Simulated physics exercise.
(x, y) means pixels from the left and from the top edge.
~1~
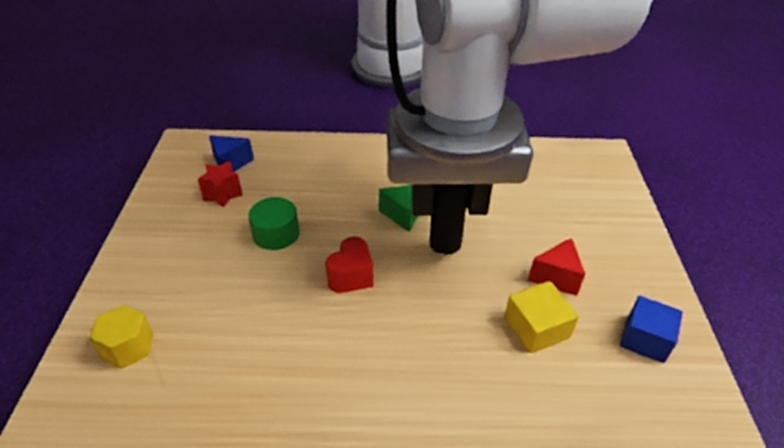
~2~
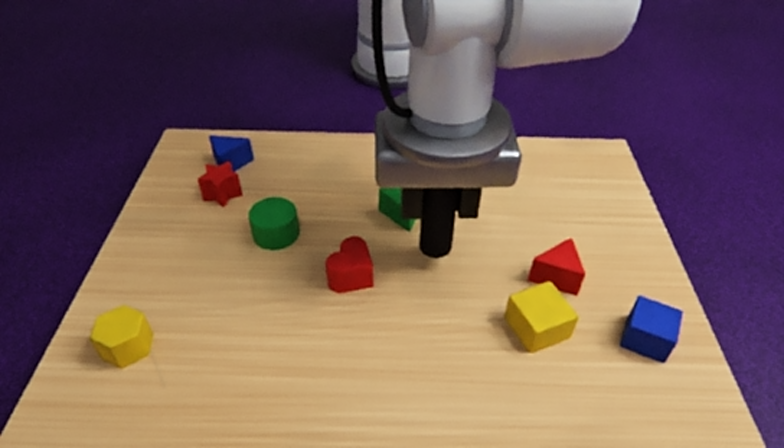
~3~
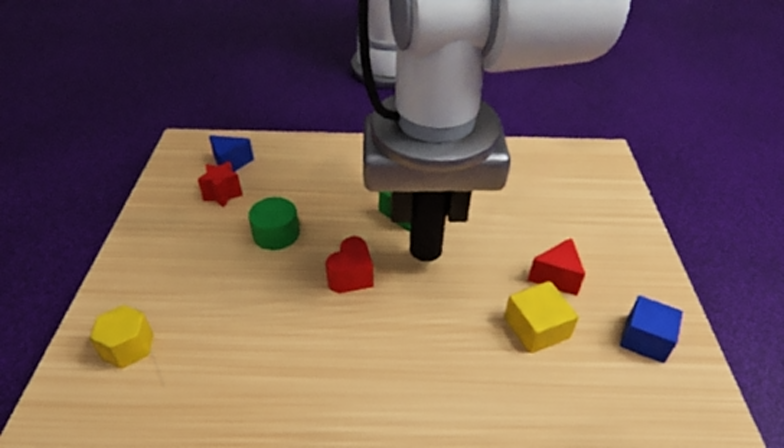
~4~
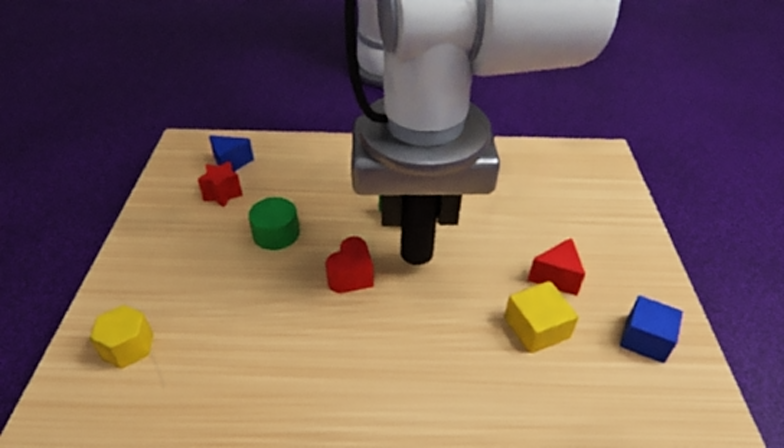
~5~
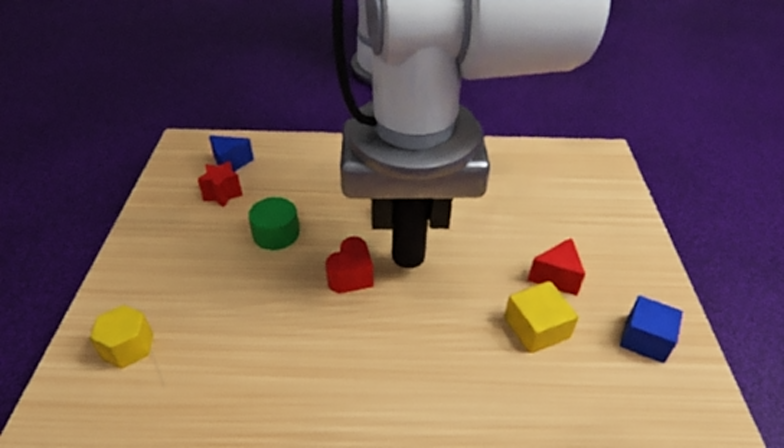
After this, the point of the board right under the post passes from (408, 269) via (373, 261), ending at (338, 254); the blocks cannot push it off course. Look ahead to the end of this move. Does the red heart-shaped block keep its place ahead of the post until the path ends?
No, I don't think so.
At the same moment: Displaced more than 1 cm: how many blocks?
The count will be 1.
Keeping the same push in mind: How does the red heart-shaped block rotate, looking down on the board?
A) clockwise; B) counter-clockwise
My answer is option B.
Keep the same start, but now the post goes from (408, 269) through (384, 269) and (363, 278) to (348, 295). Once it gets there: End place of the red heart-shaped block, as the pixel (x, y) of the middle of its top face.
In the picture, it is at (310, 269).
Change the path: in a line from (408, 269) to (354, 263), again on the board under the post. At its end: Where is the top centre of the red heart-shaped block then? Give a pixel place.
Near (323, 258).
What follows on the original path. Halfway along, post (373, 248); red heart-shaped block (343, 255), turned 15° anticlockwise.
At the end, post (337, 242); green circular block in place; red heart-shaped block (322, 257), turned 65° anticlockwise.
